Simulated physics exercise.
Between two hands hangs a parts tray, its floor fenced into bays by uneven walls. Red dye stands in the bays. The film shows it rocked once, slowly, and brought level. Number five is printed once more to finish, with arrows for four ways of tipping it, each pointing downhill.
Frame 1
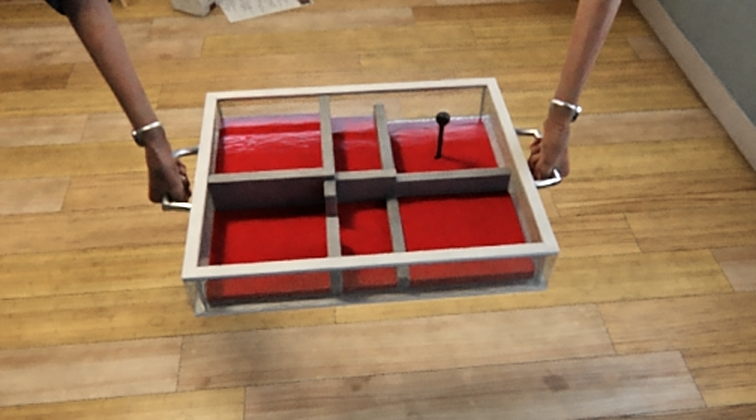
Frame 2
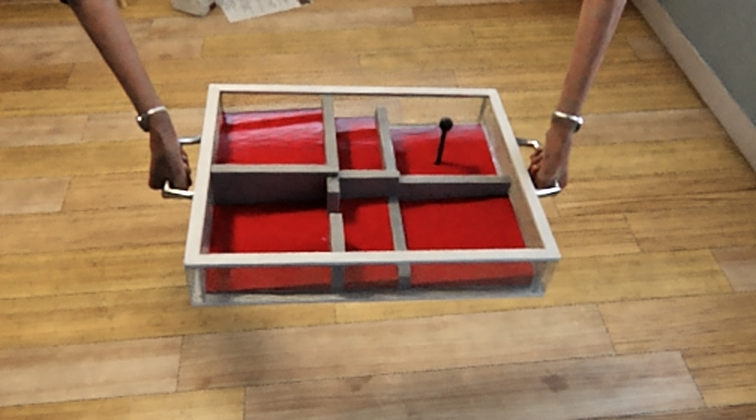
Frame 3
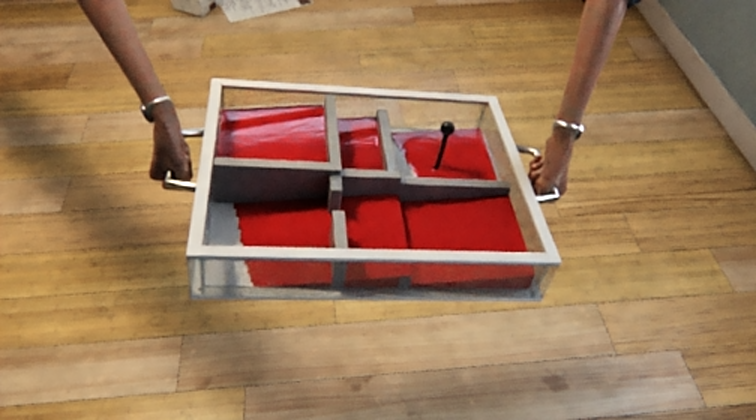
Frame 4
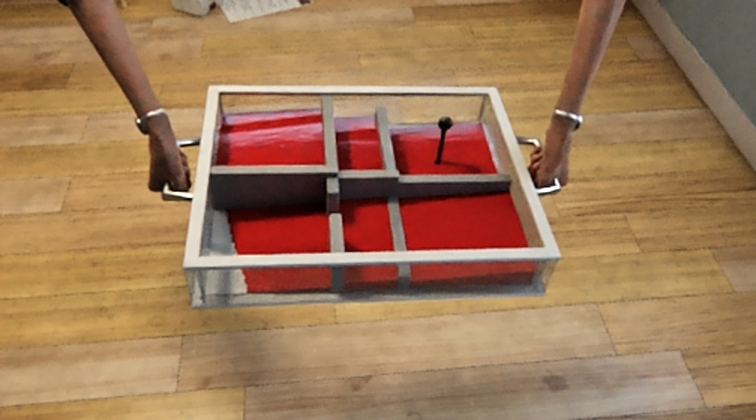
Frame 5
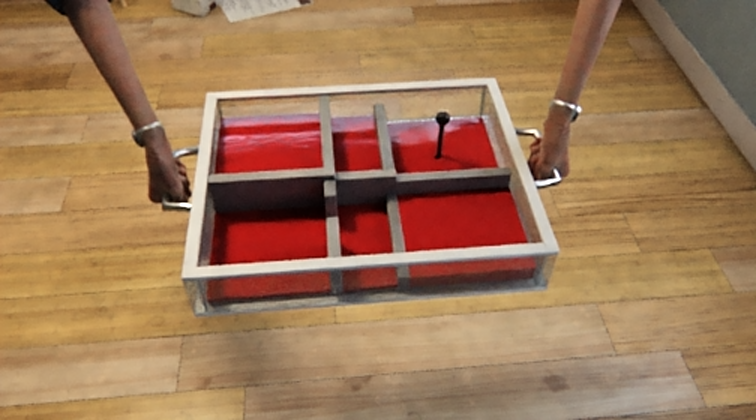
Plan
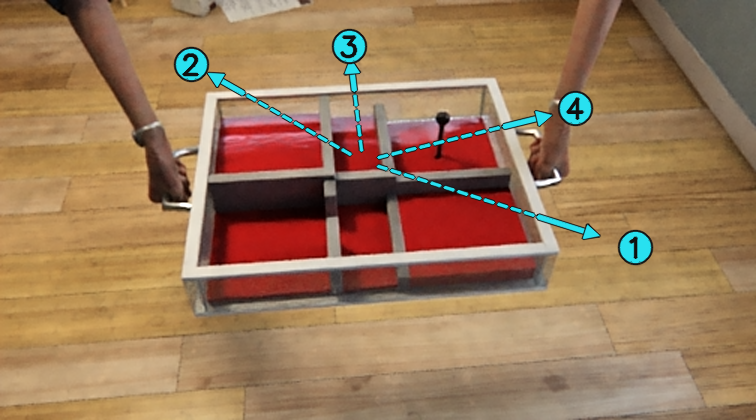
Above a wooden floor, two hands tilting a divided tray of red liquid down to the right, then bringing it level.
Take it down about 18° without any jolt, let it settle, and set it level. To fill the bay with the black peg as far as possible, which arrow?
Choose 4.
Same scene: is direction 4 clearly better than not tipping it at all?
Yes, by a good deal.
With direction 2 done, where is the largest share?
The back left bay.
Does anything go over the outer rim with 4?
No, all stays in.
On the marked copy, 1 ends at (594, 234); 2 ends at (212, 75); 3 ends at (351, 64); 4 ends at (546, 116).
For direction 1, about 9 % of the liquid ends in the peg's bay; nothing spills.
For direction 2, about 9 % of the liquid ends in the peg's bay; nothing spills.
For direction 3, about 9 % of the liquid ends in the peg's bay; nothing spills.
For direction 4, about 16 % of the liquid ends in the peg's bay; nothing spills.
